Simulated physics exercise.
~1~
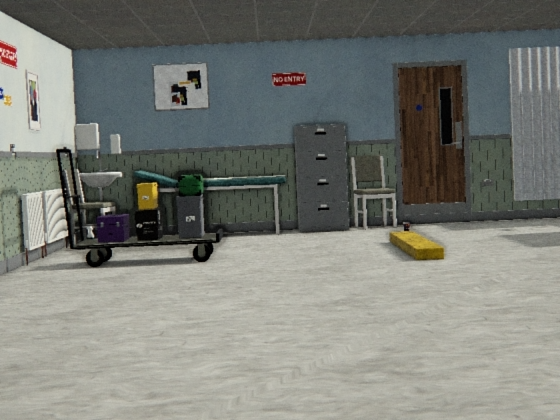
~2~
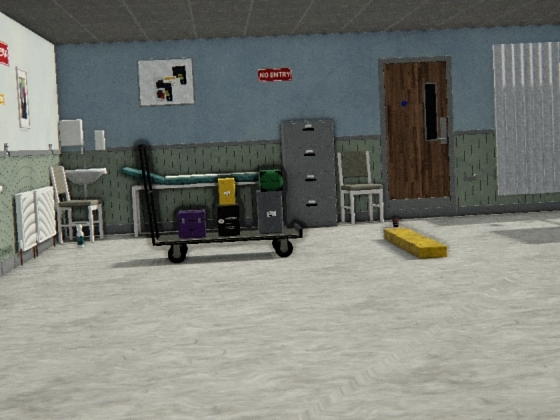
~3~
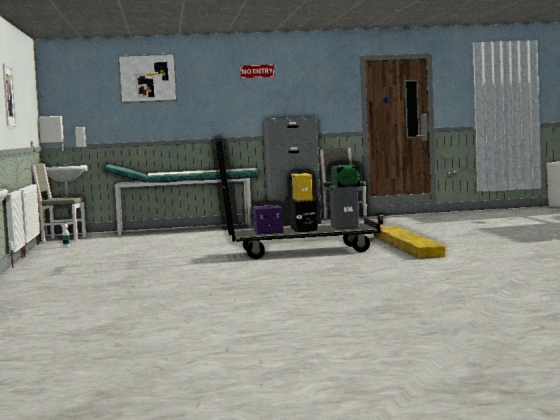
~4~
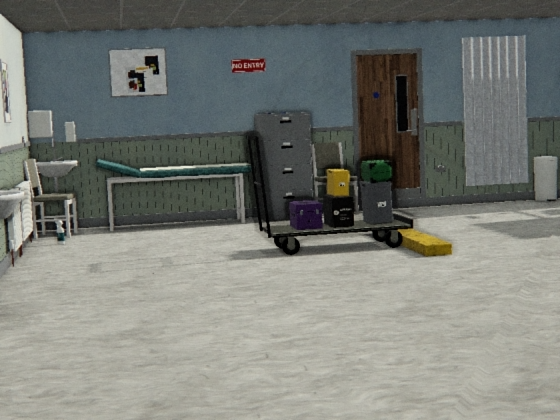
The footage shows a flat cart carrying a purple toolbox, stacked yellow and black boxes, and a grey case topped by a green one, rolling right across a room toward a yellow kerb. It ends at the kerb with the whole load still aboard.
